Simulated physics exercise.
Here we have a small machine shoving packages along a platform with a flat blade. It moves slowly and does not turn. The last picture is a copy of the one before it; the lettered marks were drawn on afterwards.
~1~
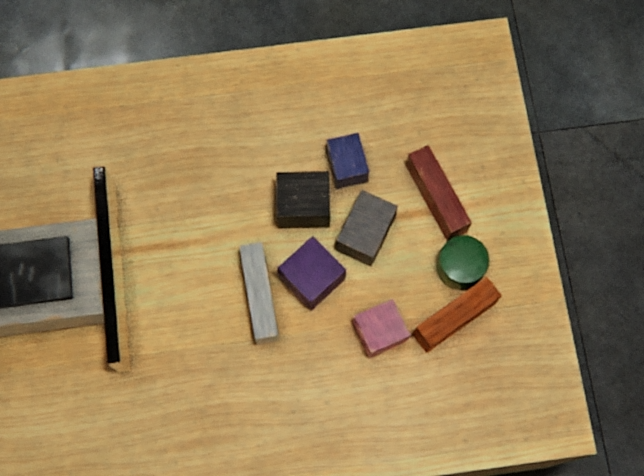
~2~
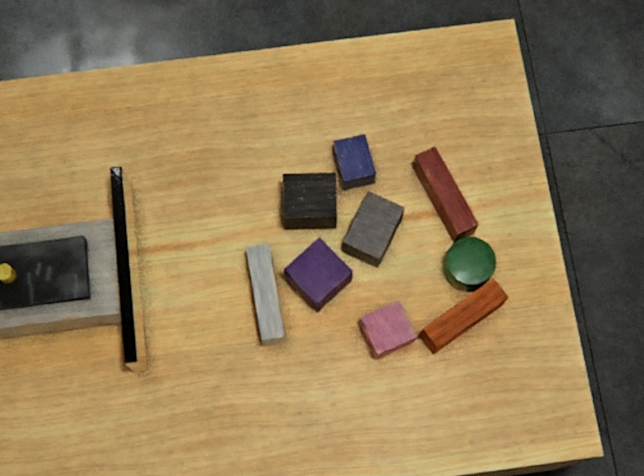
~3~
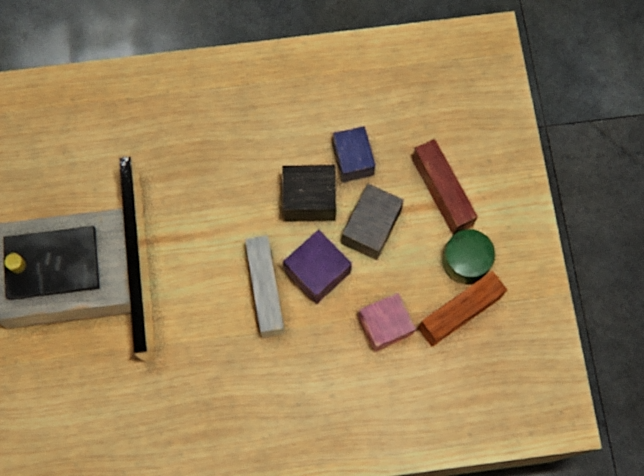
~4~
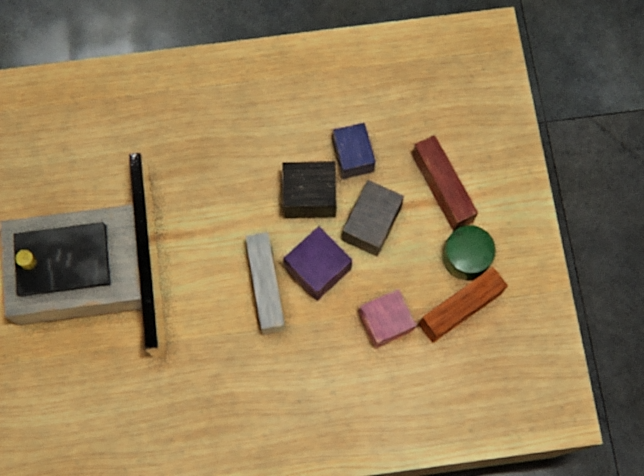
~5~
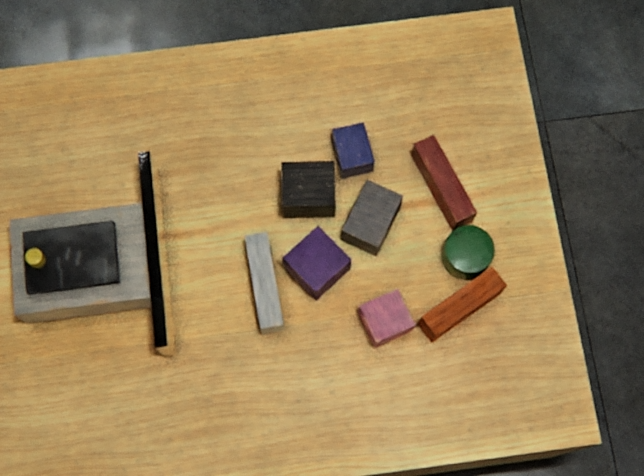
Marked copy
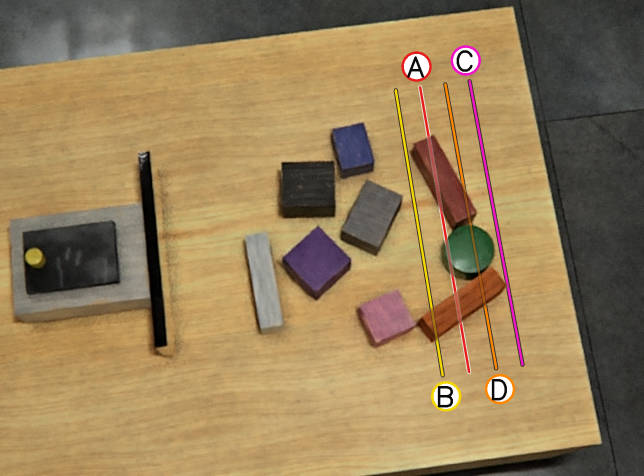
A small grey machine with a long black blade crept a short way rightward across a wooden table toward a scattered group of colored blocks and a round green piece, which stayed in place untouched.
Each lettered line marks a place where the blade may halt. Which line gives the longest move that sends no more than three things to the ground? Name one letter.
As far as mark C.
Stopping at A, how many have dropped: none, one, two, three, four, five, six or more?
The count is none.
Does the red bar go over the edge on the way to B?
No.
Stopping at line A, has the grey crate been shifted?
By then, yes.
On the marked copy, A at (444, 224); B at (418, 227); C at (495, 217); D at (470, 221).
With C. Early on, robot (204, 240); grey crate (378, 216); white bar (302, 283).
Further on, robot (329, 224); orange stick (523, 289); green canister (506, 251).
At the end, robot (425, 212); orange stick over the edge; red bar over the edge; three fallen.
As for the rest, A is within the limit but short; B is within the limit but short; D is within the limit but short.
